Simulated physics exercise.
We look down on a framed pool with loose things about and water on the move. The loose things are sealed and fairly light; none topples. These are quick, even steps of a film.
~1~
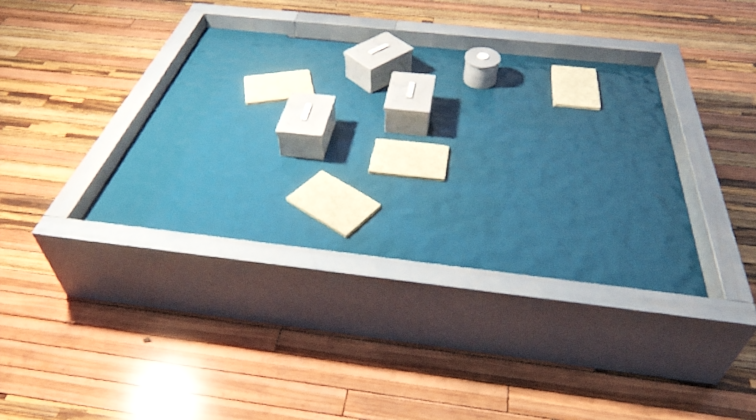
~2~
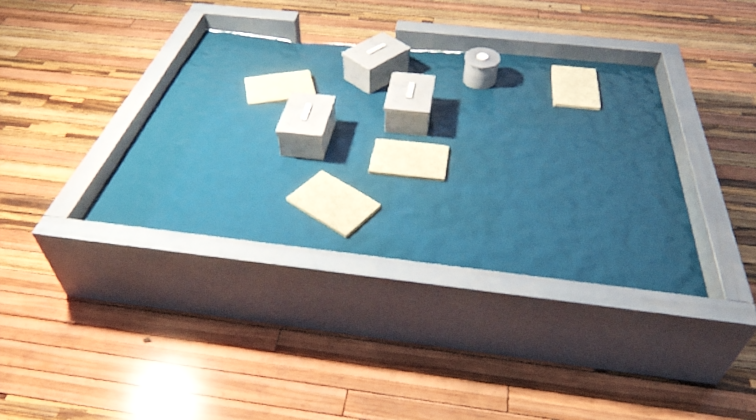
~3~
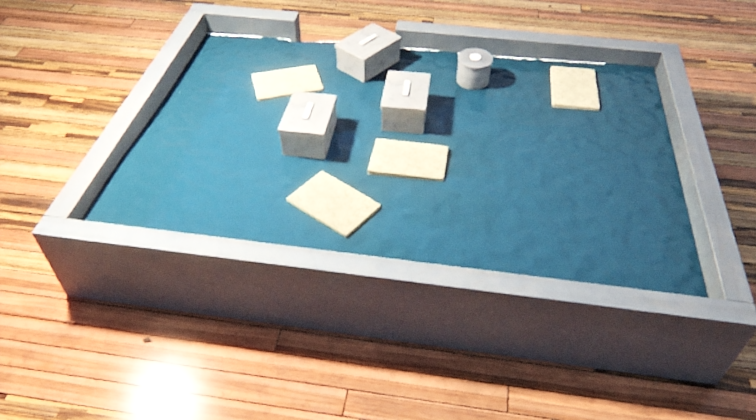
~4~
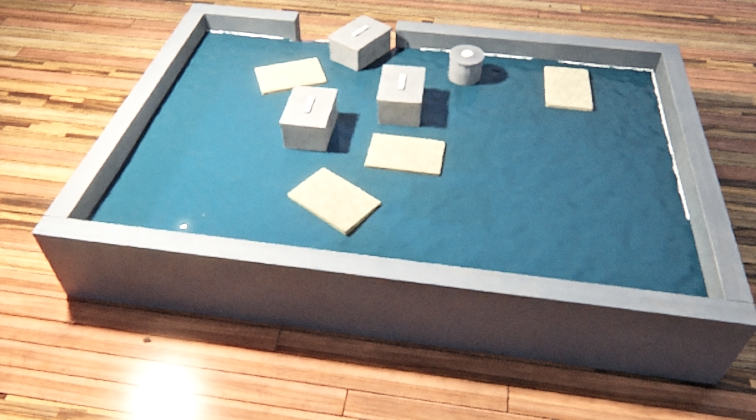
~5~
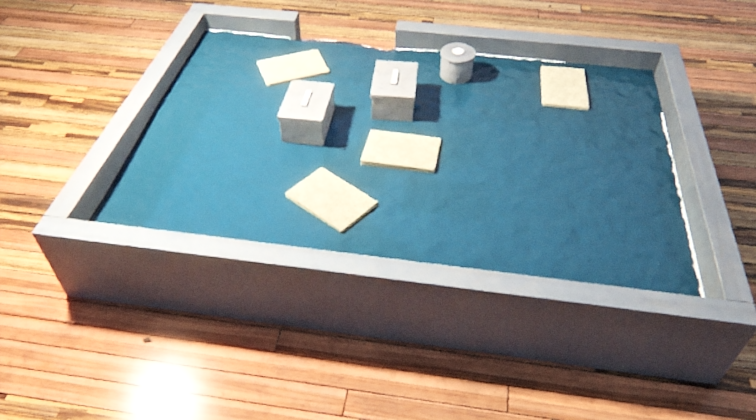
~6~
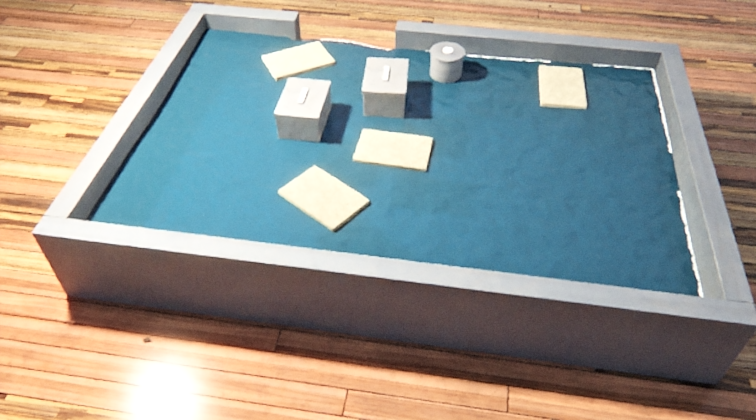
A large grey-framed pool of blue water sits on a wooden plank floor, seen from above at an angle by a still camera. Three pale grey boxes, a short round grey piece and four flat cream slabs float about it. A gap opens in the far wall, the floating things drift slowly, mostly leftward and toward the far side, and the farthest box passes out of view at the gap.
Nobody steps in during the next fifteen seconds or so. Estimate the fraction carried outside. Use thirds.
It is at least two thirds.
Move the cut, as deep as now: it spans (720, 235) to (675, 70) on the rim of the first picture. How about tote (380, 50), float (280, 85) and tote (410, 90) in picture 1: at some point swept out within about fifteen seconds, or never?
One after the other: Gone, no, out.
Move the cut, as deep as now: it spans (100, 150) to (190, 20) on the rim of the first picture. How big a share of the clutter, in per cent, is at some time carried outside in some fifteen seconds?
I make it 80 per cent.
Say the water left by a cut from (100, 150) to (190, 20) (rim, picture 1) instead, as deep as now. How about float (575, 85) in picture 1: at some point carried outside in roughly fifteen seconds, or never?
Answer: Stays.
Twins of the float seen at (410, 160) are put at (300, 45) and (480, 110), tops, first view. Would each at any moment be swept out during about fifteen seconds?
One after the other: Washed out, yes.
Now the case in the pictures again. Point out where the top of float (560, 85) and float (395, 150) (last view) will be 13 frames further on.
Roughly at (515, 86) and (362, 115).
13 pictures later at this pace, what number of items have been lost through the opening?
The number is 4.
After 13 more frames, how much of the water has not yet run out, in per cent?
I make it 72 per cent.
A moment on, 2 of 8 are out; 6 afloat.
Next, 4 of 8 are out; 4 afloat.
Later, 5 of 8 are out; 3 afloat.
In the end, 6 of 8 are out; 2 afloat.
